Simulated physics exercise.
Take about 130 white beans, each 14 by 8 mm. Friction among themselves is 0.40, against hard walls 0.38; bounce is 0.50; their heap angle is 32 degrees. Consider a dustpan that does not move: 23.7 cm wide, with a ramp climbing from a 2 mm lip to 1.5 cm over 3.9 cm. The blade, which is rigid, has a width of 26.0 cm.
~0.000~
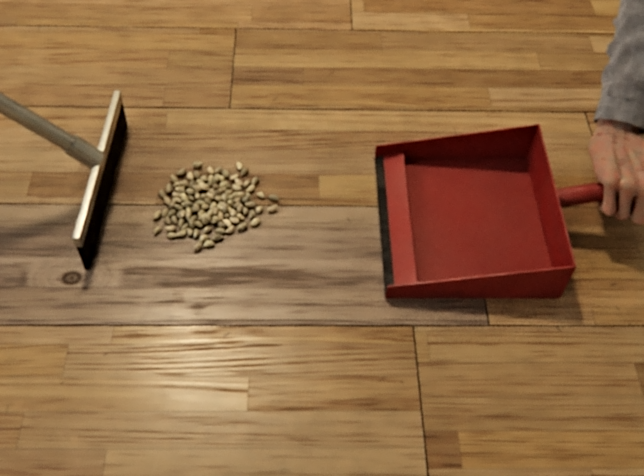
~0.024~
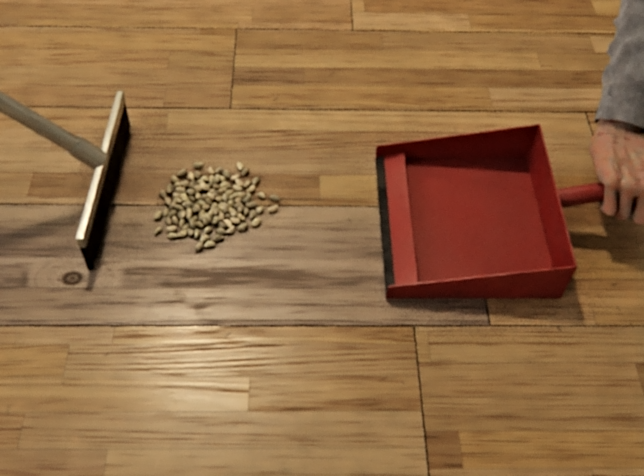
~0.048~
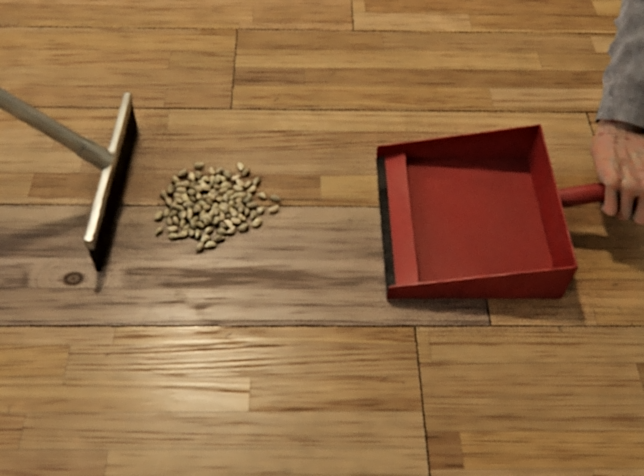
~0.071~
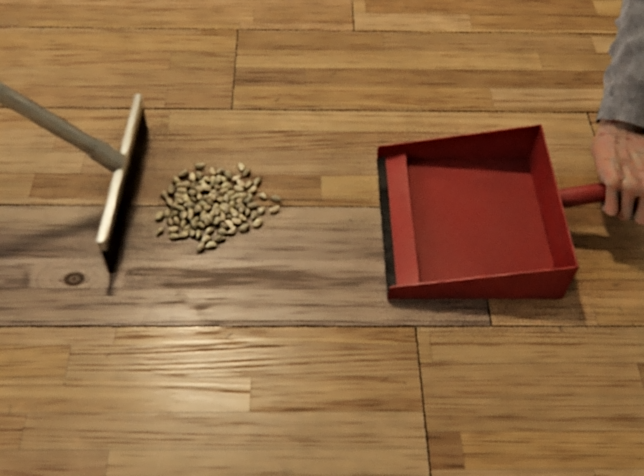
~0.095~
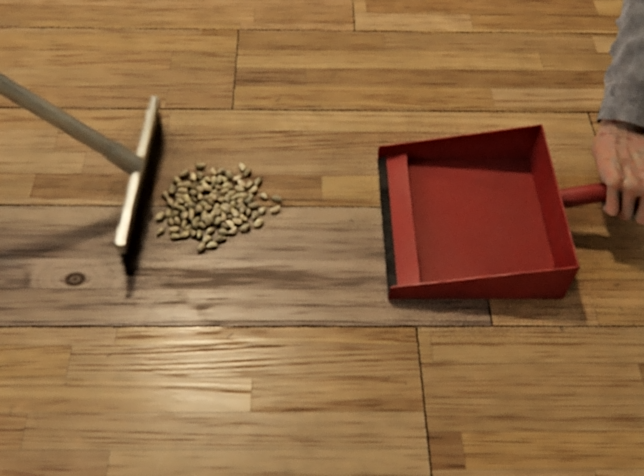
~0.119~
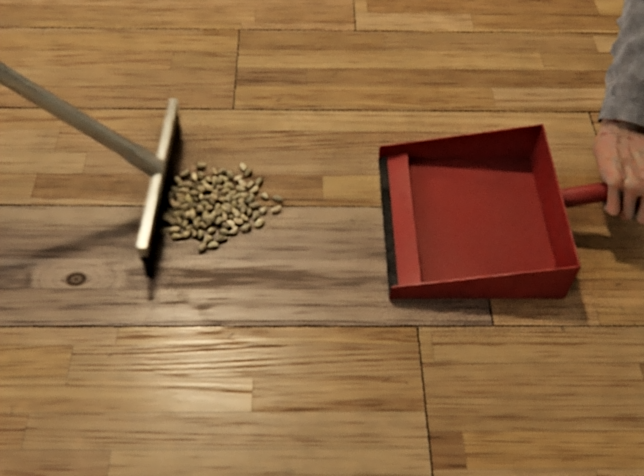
A broom head slides right across the wooden floor and meets a pile of beans.
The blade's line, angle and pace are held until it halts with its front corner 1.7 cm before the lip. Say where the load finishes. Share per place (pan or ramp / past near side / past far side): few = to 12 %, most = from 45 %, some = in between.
Shares - pan: Most, near side: Few, far side: Few.
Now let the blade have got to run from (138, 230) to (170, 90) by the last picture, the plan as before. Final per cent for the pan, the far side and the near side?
Split: Pan = 20, far = 25, near = 5.
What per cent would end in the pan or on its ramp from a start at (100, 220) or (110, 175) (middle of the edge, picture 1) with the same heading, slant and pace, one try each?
Close to 50 in a hundred, then close to 50 in a hundred.
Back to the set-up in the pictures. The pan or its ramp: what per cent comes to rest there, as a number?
55 %.
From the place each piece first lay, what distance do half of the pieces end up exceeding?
It works out to some 28 cm.
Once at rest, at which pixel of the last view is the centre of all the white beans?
I'd say roughly (394, 226).
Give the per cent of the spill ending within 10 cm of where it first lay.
Around 0 in a hundred.
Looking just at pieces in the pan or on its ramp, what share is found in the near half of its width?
I'd put it near 60 per cent.
Then, at 0.26 s, middle of the blade 14 cm from the lip; 0 % over the lip, far side 5 %, near side 0 %.
Then, at 0.35 s, middle of the blade 5 cm from the lip; 0 % over the lip, far side 5 %, near side 5 %.
Then, at 0.57 s, middle of the blade 2 cm from the lip; 60 % over the lip, far side 5 %, near side 5 %.
By 2.9 s all is still; pan 55 %, near side 5 %, far side 5 %, in front of the lip or behind the blade 35 %.
